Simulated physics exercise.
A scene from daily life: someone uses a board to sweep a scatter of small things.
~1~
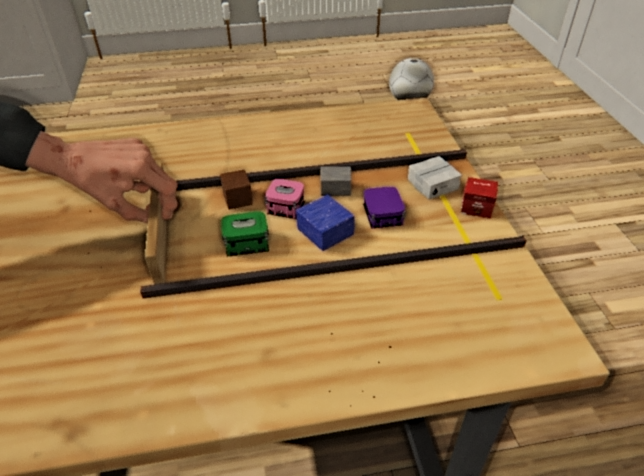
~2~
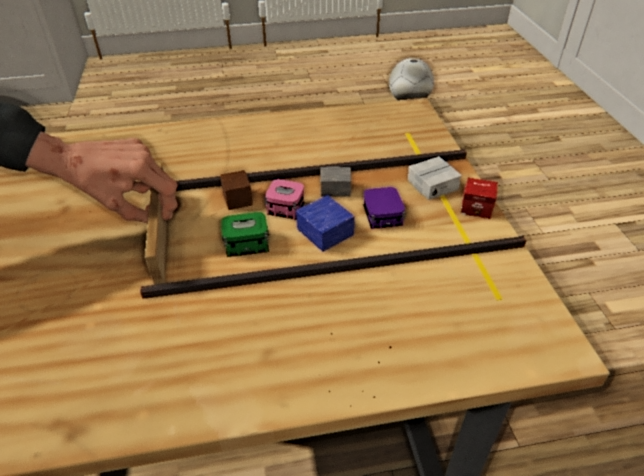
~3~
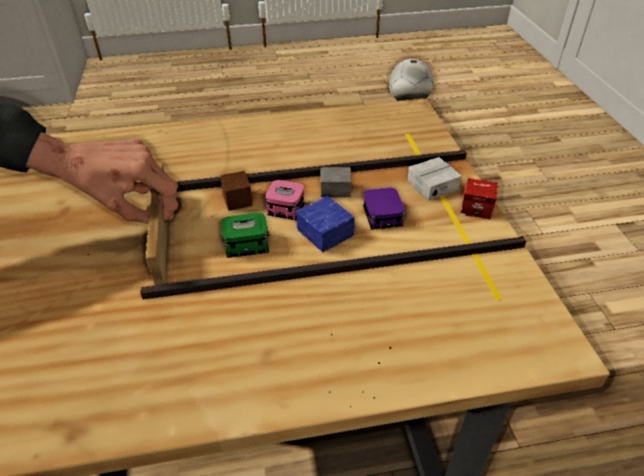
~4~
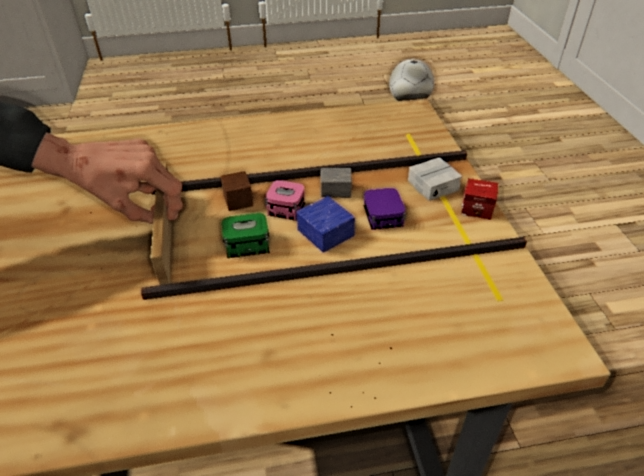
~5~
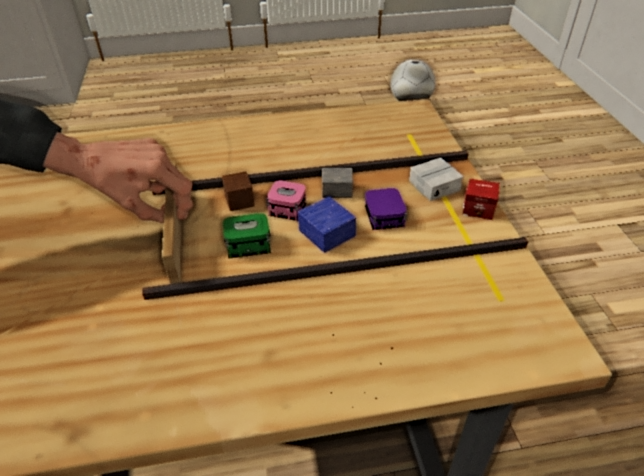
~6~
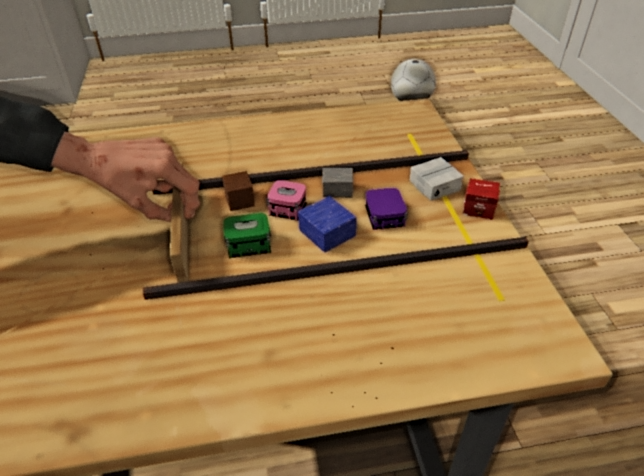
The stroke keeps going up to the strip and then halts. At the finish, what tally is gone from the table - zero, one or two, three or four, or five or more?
The tally gone is three or four.
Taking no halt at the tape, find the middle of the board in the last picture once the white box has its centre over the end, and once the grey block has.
The middle is at (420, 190) when it's the white box, and at (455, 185) when it's the grey block.
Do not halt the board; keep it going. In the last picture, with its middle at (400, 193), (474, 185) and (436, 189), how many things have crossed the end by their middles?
First 1, then 5, finally 2.
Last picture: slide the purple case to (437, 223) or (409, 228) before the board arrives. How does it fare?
At the first place it goes off the edge, and at the second it goes off the edge.
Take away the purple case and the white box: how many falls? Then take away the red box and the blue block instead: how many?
You'd get 2 in the first case and 2 in the second one.
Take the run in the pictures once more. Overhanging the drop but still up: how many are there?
I'd put it at 2.
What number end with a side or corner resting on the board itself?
Counting them up gives 3.
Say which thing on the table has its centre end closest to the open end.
It's the purple case.
Early on, none off yet; red box at rest near (481, 199); white box at rest near (436, 179); purple case at rest near (385, 209).
A while later, none off yet; red box at rest near (481, 199); white box moving near (442, 176); purple case travelled about its own width near (432, 202).
Further along, one off so far; red box on its side near (517, 230); white box travelled about its own width near (464, 167); purple case travelled well along near (477, 190).
Finally, the number that fall off is three or four; lost, blue block, white box and red box.
